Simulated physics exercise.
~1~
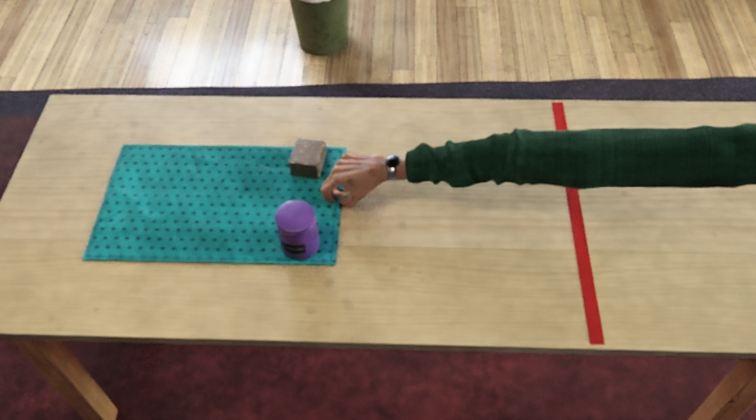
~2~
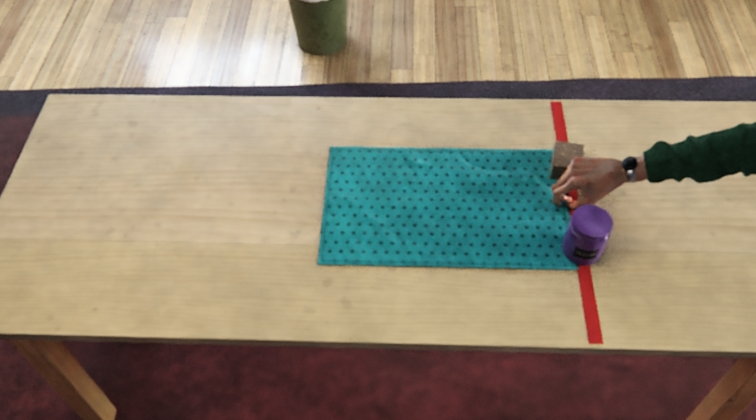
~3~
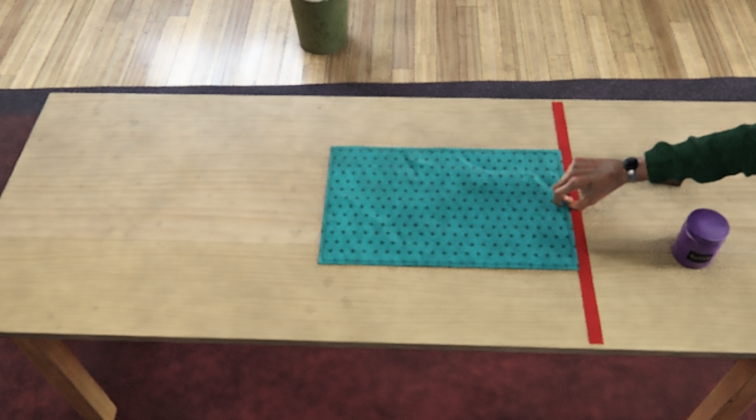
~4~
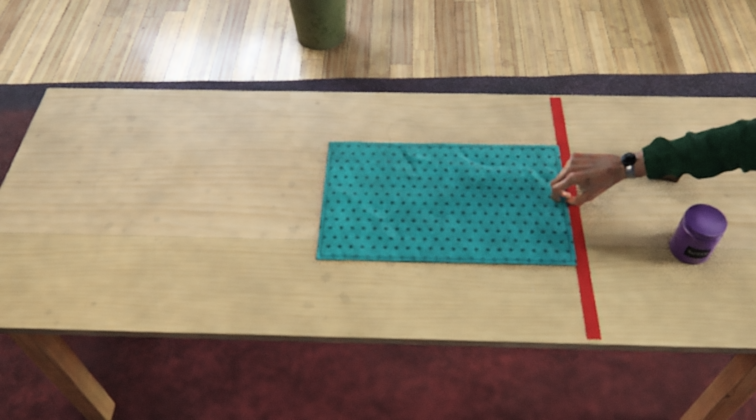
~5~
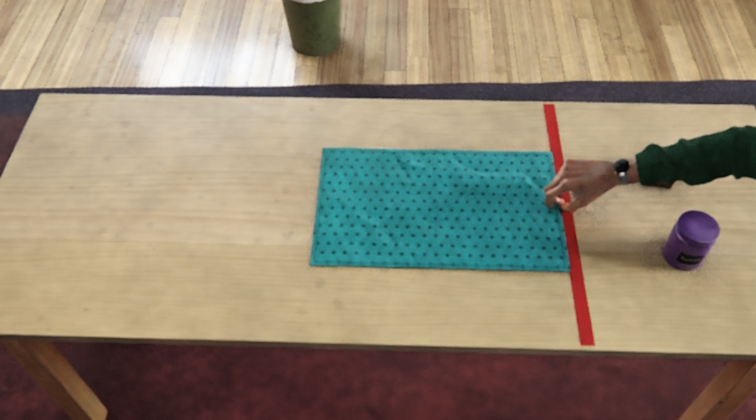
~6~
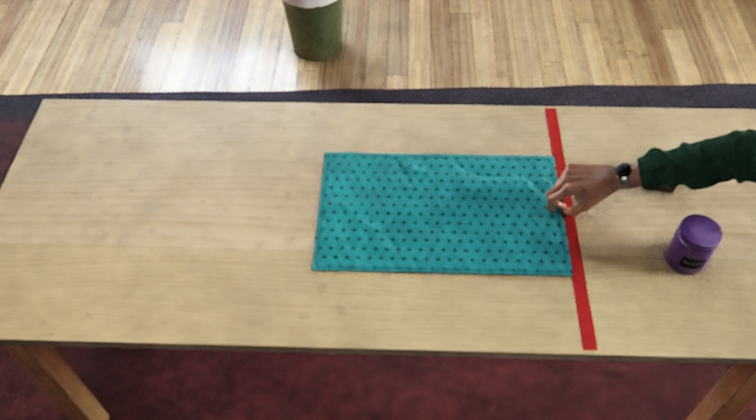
We see a hand in a dark green sleeve pull a turquoise dotted cloth rightward across a wooden table to a red tape line, where it stops while the brown block and purple jar slide off its front edge, the jar ending upright beyond the tape.
